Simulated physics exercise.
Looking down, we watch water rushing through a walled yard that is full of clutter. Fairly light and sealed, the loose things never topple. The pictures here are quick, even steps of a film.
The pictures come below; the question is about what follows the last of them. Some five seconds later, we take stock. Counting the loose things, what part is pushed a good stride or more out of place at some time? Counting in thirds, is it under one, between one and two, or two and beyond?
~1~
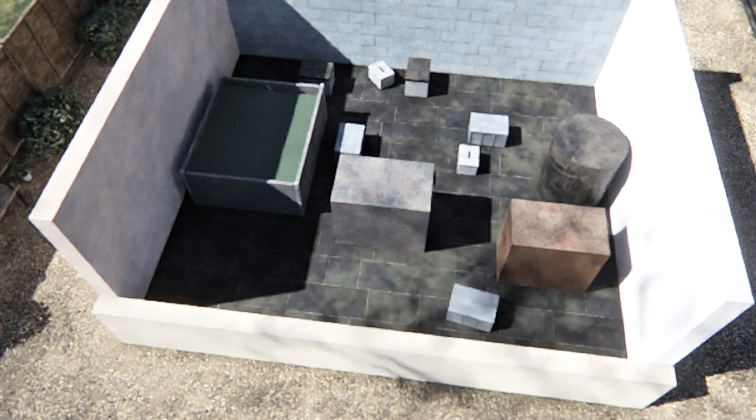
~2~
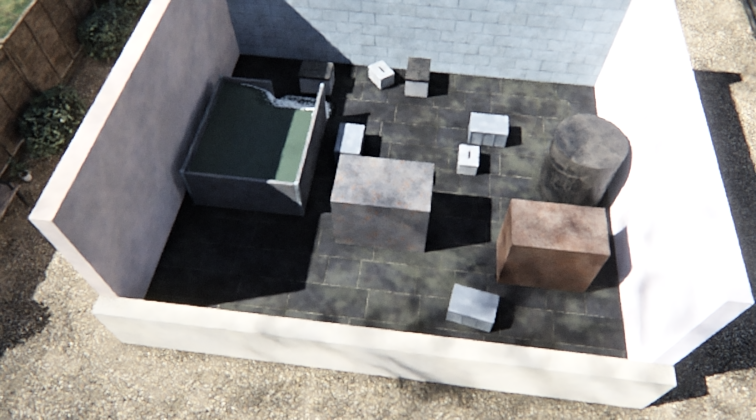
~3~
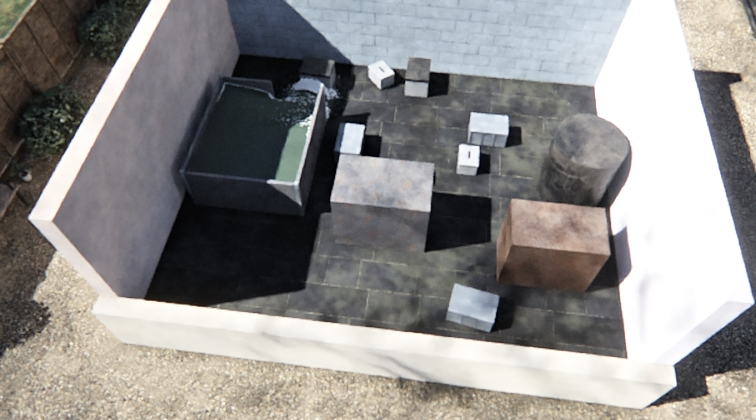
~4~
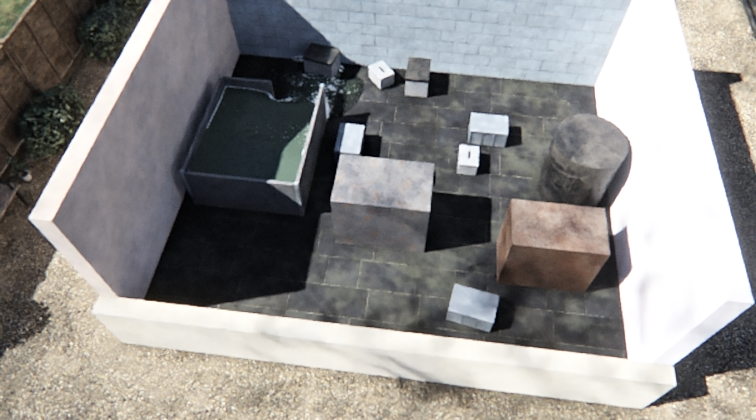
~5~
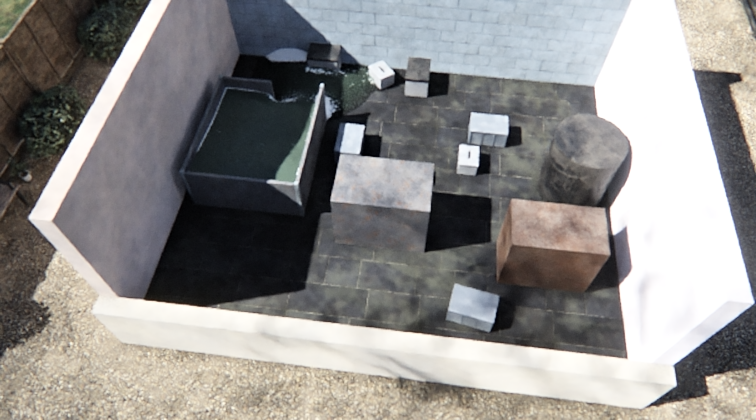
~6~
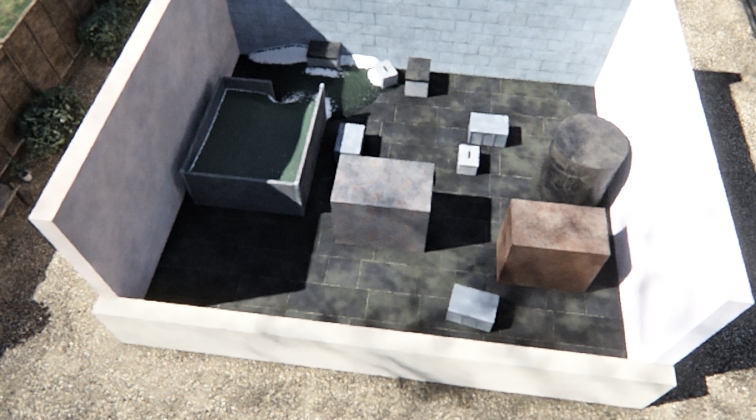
It stays in the middle third.
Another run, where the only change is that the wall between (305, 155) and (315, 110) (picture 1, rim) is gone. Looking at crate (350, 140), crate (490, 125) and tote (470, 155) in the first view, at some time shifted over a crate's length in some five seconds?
In turn: Moved that far, moved that far, moved that far.
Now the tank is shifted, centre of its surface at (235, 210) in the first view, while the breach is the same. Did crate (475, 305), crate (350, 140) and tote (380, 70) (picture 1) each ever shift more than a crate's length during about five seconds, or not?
In order: Remained close by, went well off, went well off.
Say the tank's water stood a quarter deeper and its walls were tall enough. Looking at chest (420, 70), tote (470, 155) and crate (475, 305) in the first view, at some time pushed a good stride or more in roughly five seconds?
Object 1: Covered it. Object 2: Covered it. Object 3: Didn't cover it.
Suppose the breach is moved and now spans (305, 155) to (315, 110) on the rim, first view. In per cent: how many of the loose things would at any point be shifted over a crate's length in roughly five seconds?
It comes to roughly 50 %.
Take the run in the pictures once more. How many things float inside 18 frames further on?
3.
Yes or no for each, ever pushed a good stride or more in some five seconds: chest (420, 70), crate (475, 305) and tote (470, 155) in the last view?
In the order given: Covered the distance, fell short, covered the distance.
A moment on, 0 of 8 are well off their spots; 2 afloat.
Next, 3 of 8 are well off their spots; 2 afloat.
Later, 5 of 8 are well off their spots; 3 afloat.
In the end, 5 of 8 are well off their spots, and 5 have been at some point; 4 afloat.
